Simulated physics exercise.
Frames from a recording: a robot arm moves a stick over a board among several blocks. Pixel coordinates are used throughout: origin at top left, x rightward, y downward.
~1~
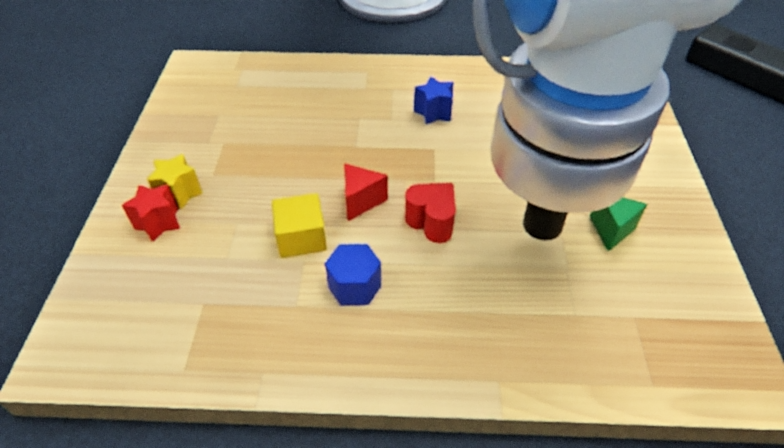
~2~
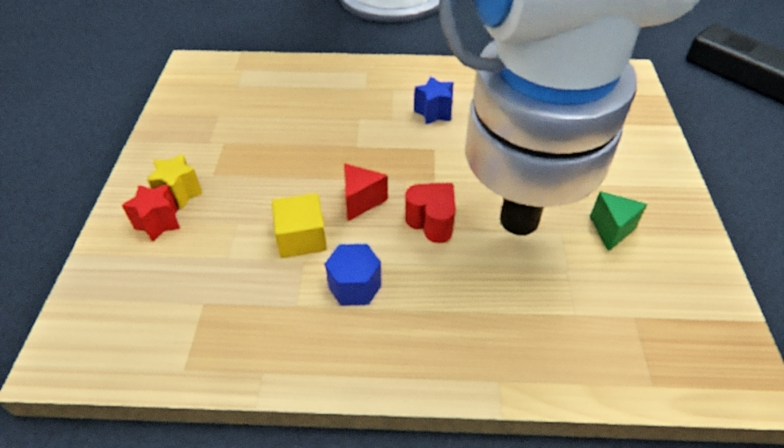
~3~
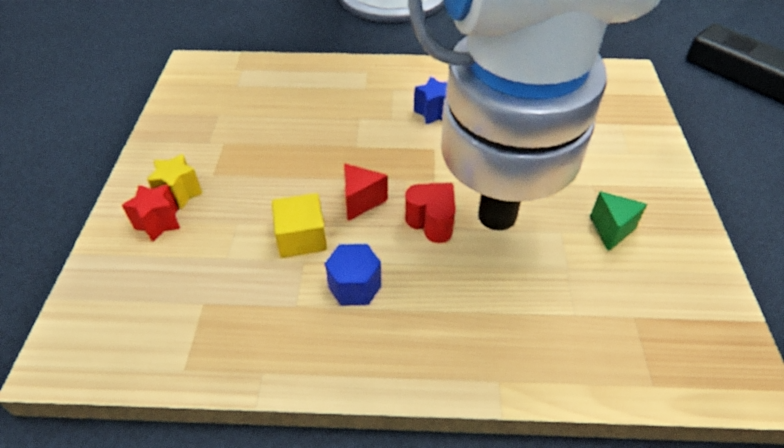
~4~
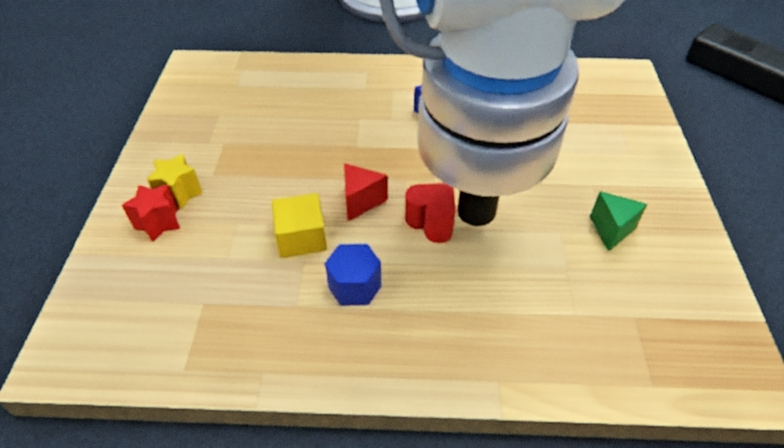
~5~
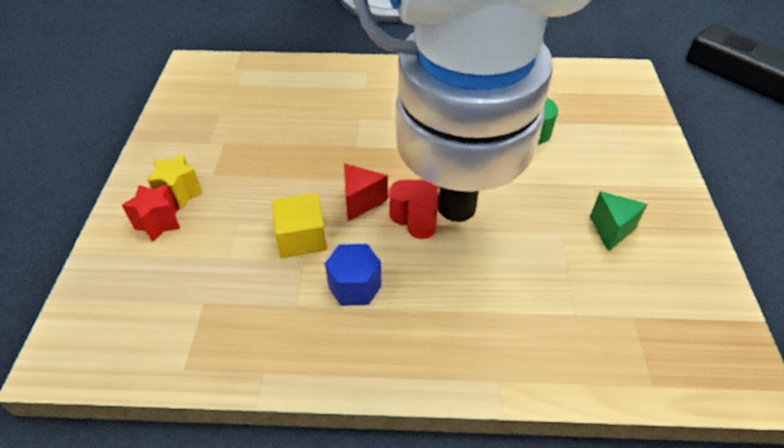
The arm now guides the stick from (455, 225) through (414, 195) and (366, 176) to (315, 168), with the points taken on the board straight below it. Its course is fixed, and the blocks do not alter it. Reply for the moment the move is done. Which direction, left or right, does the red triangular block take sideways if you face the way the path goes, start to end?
Left.
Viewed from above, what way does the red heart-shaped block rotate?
From above, the turn goes anticlockwise.
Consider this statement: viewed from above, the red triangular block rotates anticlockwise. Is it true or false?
Verdict: True.
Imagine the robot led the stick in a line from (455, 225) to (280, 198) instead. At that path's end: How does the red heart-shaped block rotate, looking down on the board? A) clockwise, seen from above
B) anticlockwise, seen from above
Correct choice: A.
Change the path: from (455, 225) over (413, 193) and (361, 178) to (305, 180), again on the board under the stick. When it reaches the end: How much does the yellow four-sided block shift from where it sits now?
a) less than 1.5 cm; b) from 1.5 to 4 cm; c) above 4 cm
a (less than 1.5 cm)
On the path given first. One third of the way, stick at (414, 178); red triangular block at (336, 173), turned 15° anticlockwise; red heart-shaped block at (377, 180), turned 35° anticlockwise.
Two thirds of the way, stick at (363, 159); red triangular block at (324, 171), turned 25° anticlockwise; red heart-shaped block at (356, 180), turned 65° anticlockwise.
At the end, stick at (313, 151); yellow four-sided block in place; red triangular block at (304, 173), turned 95° anticlockwise; red heart-shaped block at (355, 180), turned 70° anticlockwise.
